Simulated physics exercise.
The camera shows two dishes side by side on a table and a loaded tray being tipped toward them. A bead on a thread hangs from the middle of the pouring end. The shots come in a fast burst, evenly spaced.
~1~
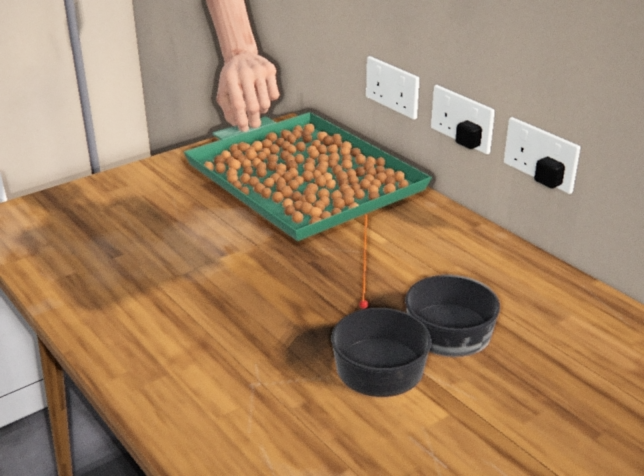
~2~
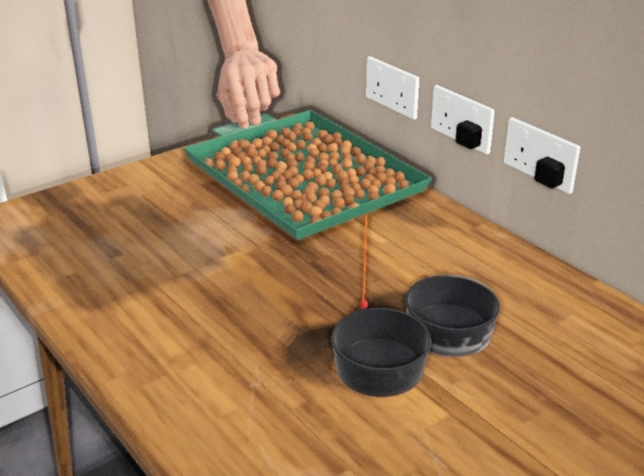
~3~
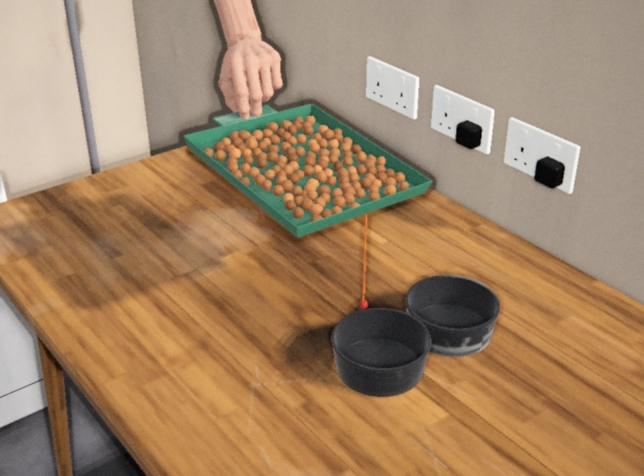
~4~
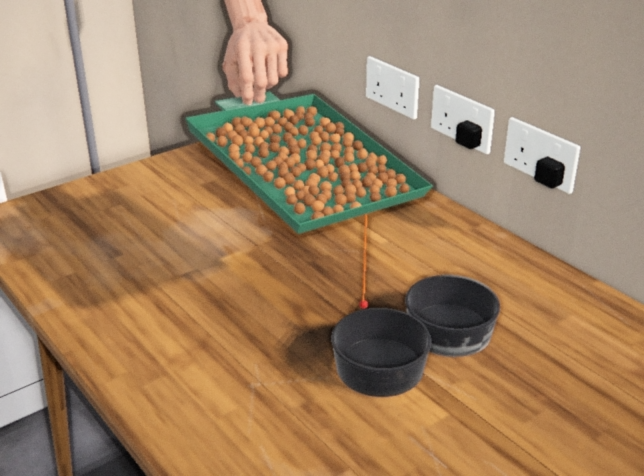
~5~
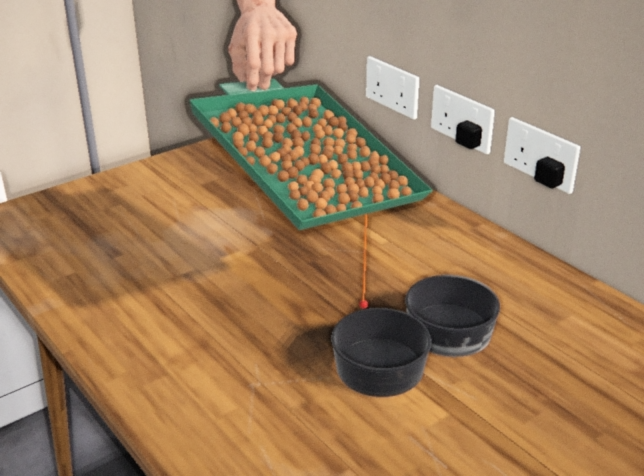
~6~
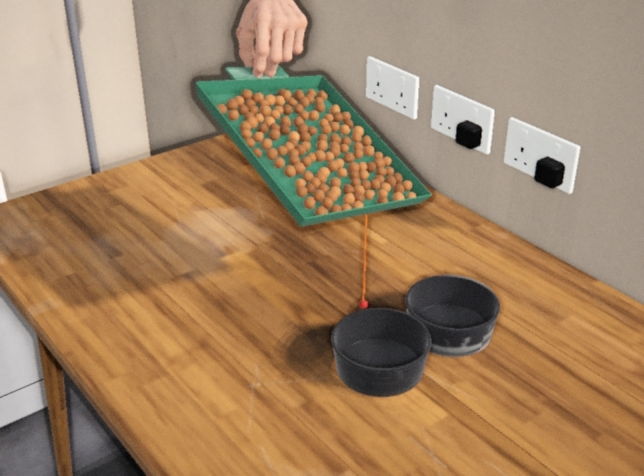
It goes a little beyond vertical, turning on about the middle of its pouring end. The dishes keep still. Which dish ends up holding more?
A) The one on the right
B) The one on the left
The one on the right.
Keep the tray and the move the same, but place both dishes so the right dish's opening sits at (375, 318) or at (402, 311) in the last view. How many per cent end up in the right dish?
In order: 20 percent and 50 percent.
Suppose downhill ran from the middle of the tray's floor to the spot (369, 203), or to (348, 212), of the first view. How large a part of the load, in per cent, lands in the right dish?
Shares: About 50 in a hundred, then about 10 in a hundred.
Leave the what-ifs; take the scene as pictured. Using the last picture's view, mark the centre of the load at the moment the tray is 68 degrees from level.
Around (383, 164).
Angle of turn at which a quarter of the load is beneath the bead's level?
The angle is around 90°.
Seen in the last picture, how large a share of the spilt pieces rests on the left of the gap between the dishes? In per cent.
Close to 80 %.
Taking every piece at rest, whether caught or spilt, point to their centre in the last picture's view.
About (440, 324).
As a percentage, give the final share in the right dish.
It comes to roughly 60 percent of the load.
Just after the last frame, tray tipped steeply; almost all on the tray; just a few in the air.
A moment on, tray tipped past a quarter turn; just a few on the tray; about a tenth in the left dish; roughly half in the right dish; about a tenth outside both; roughly a quarter in the air.
Further on, tray tipped past a quarter turn; about a tenth in the left dish; roughly two thirds in the right dish; roughly a quarter outside both.
When it is over, tray tipped past a quarter turn; about a tenth in the left dish; roughly two thirds in the right dish; roughly a quarter outside both.
